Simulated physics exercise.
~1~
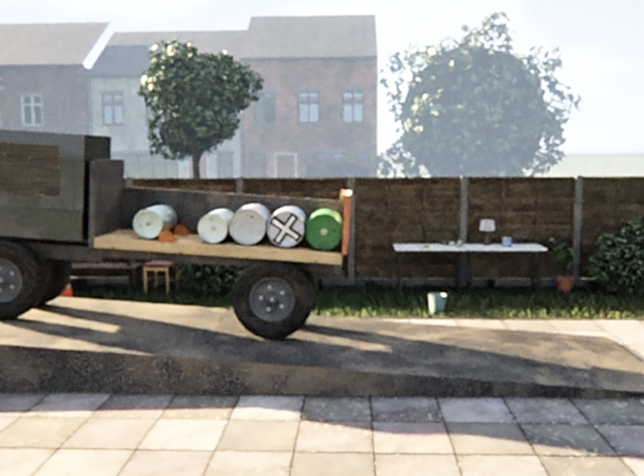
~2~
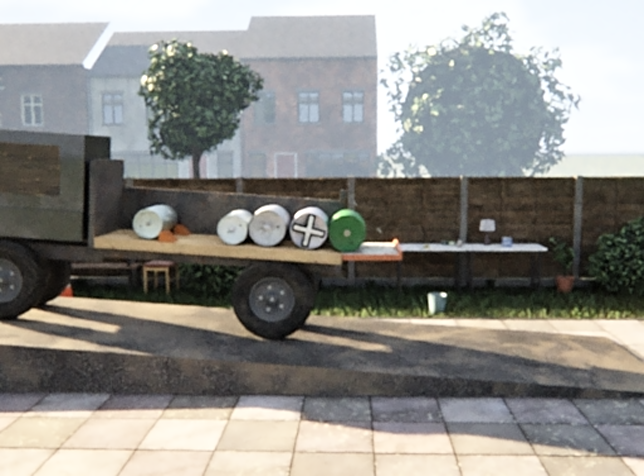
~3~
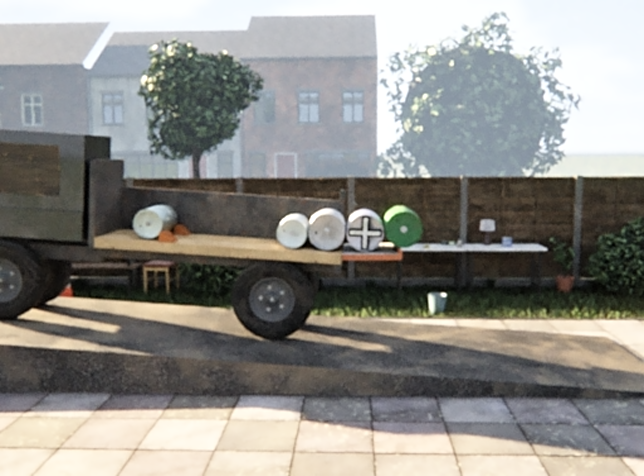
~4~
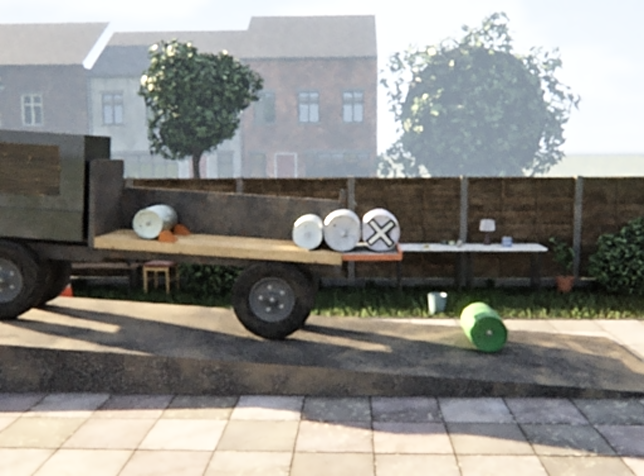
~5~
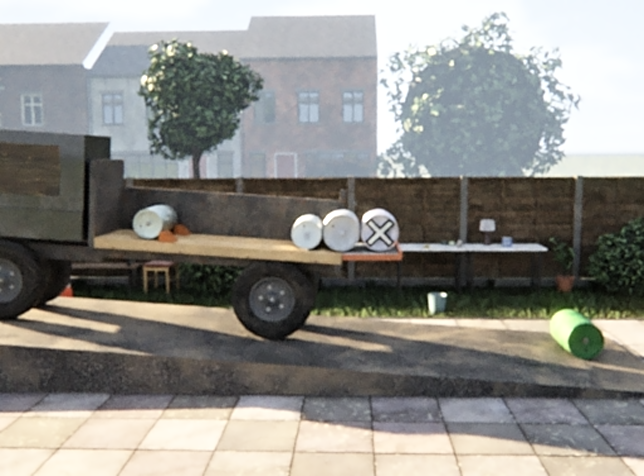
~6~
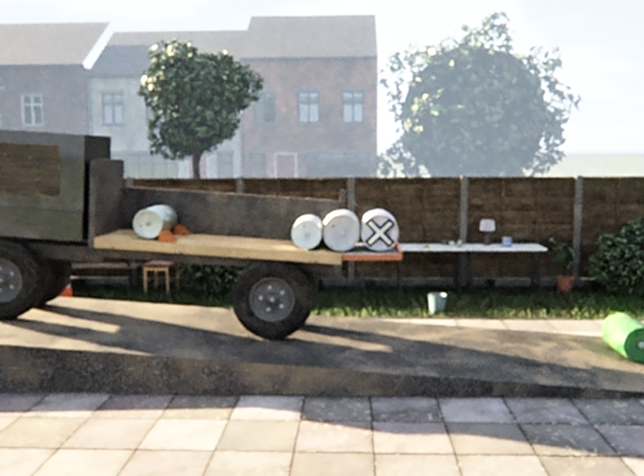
At first, five kegs lie on the bed of a pick-up parked on a ramp, with a green one against the closed tailgate and a white one apart on the left, by an orange chock. The tailgate swings down flat, and the four kegs nearest it roll right. The green keg leads them across the gate, drops off its end and lands on the ramp below. The keg with the cross stops near the gate's outer end, with two white kegs halting behind it. The green keg rolls on down to the right edge of the view, while the keg by the chock stays put.
